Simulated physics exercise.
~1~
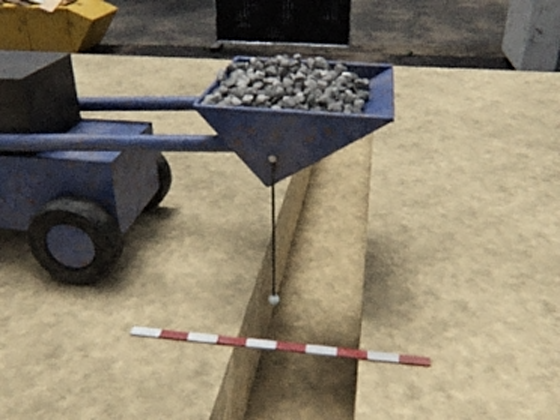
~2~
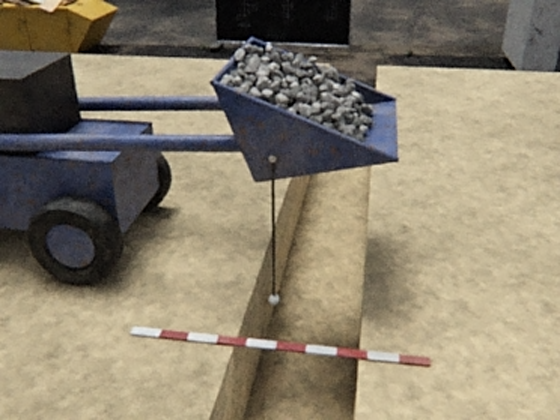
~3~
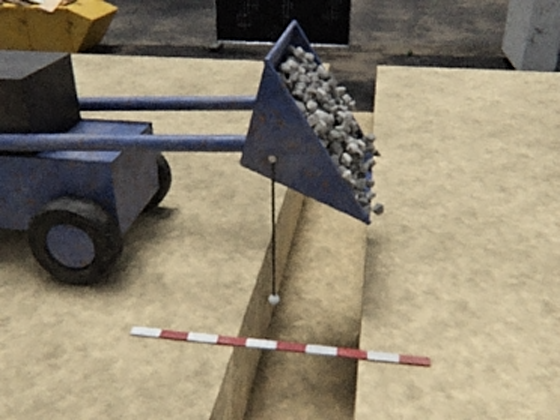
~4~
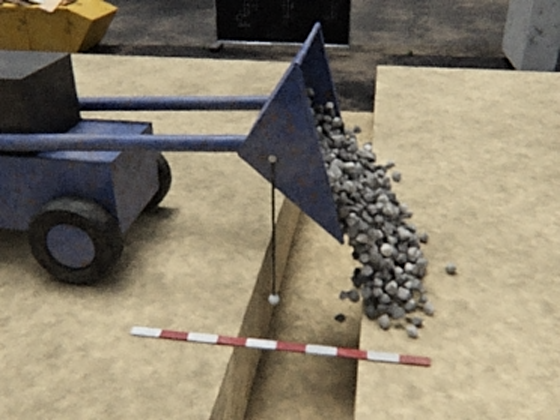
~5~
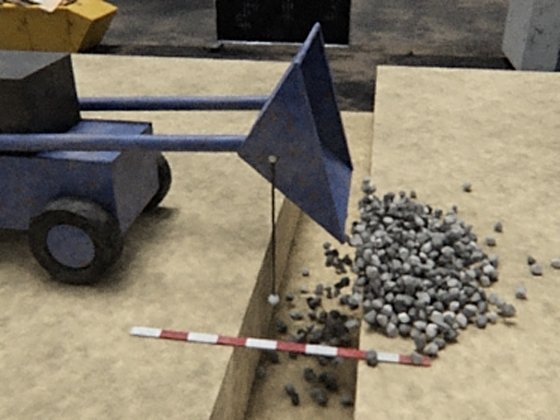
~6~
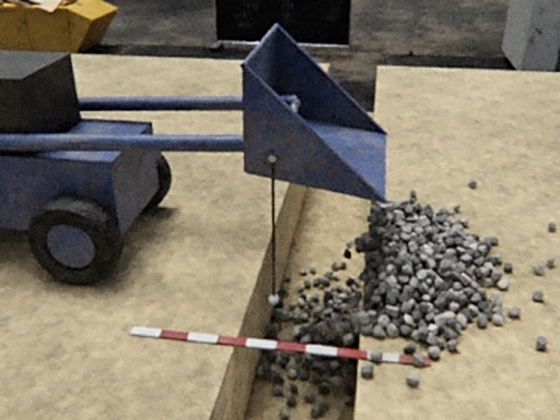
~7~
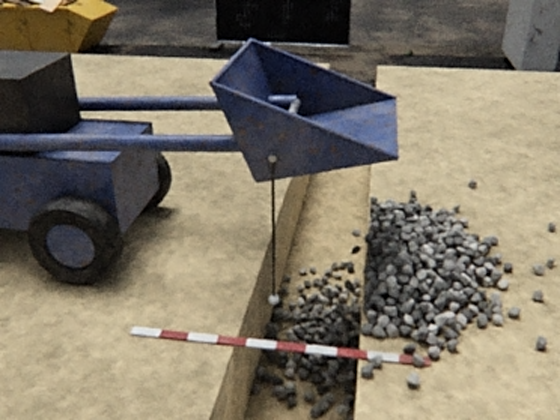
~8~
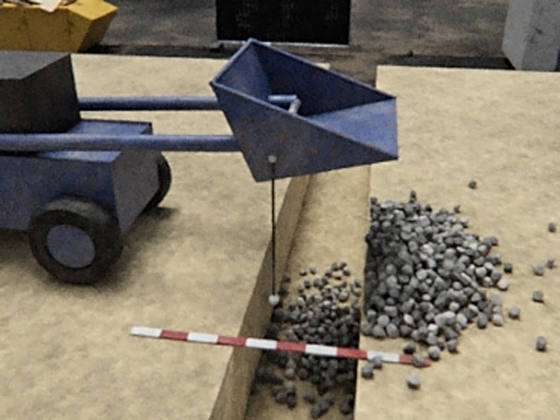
At the start, a blue loader on the left holds a bucket heaped with grey stones over a straight-sided trench, with a red and white banded rod lying across it near the front. The bucket tips forward to the right, and the stones slide toward its lower edge. As it steepens, they pour out in a stream, most landing on the ground beyond the trench and some dropping into it. The emptied bucket then tilts partway back and stops. At the end, a large pile rests on the right side, with a smaller heap in the trench.
